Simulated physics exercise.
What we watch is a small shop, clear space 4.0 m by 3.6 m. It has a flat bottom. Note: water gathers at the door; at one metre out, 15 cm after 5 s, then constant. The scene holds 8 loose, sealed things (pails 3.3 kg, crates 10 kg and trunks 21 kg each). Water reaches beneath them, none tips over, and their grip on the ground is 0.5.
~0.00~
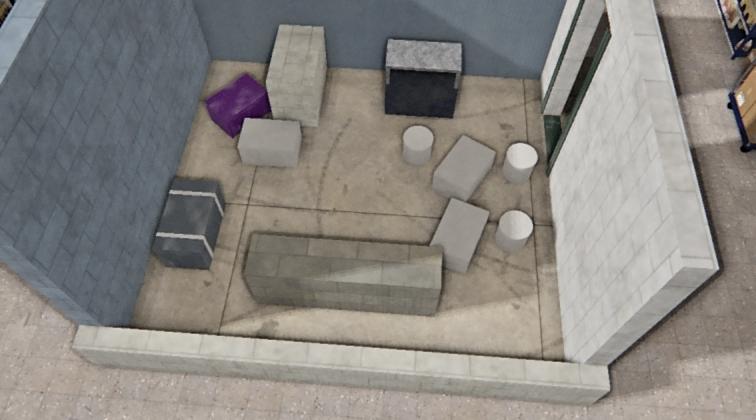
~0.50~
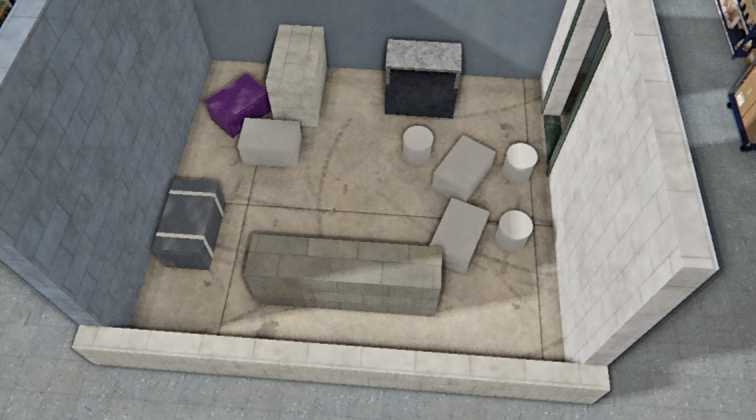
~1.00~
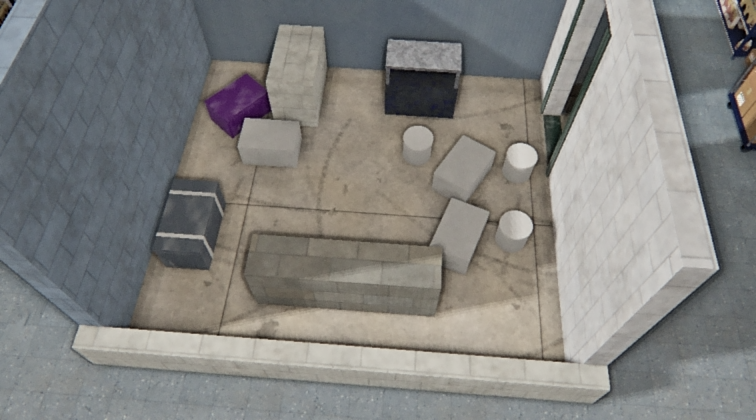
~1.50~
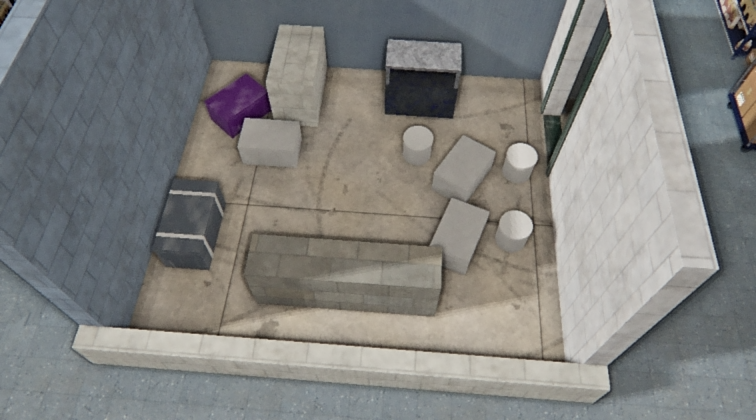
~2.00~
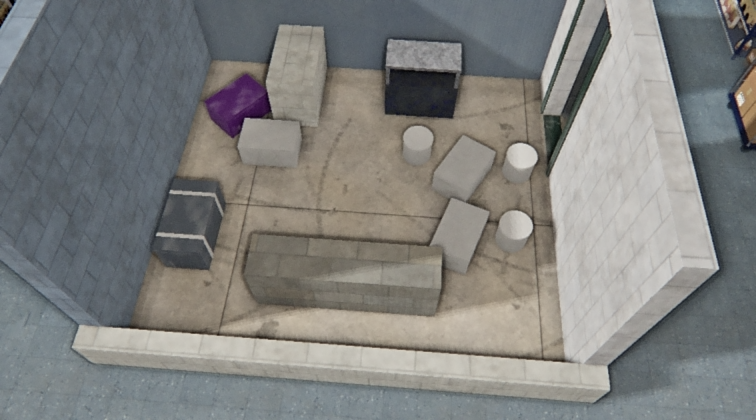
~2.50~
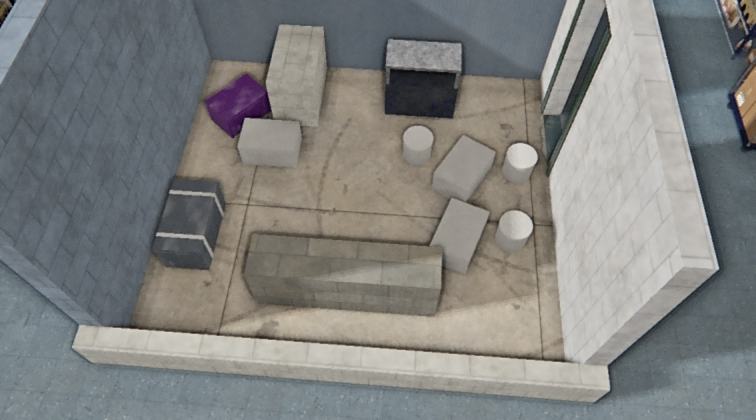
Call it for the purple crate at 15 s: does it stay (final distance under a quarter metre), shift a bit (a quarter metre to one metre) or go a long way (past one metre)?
Shifts a bit.
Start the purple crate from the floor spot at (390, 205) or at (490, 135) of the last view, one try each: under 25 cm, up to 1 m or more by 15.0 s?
The first start leaves it well away, the second leaves it well away.
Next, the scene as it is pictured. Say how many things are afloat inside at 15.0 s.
Count: 6.
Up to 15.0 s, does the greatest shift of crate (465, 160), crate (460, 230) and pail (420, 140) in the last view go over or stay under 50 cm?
Note - in order: Farther; smaller; farther.
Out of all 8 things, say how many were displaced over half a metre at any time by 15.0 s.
I get 6.
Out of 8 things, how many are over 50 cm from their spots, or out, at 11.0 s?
That would be 3.
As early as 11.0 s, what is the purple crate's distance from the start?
Around 0 cm from the start by that time.
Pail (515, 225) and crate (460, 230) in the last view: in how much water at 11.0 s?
Some 2 cm at the first, some 3 cm at the second.
After 3.5 s the purple crate is near (237, 96), 0.0 m from its start, aground; 0 afloat.
After 6.8 s the purple crate is near (237, 96), 0.0 m from its start, aground; 0 afloat.
After 11.0 s the purple crate is near (236, 96), 0.0 m from its start, aground; 3 afloat.
After 15.0 s the purple crate is near (239, 58), 0.5 m from its start, afloat; 6 afloat.
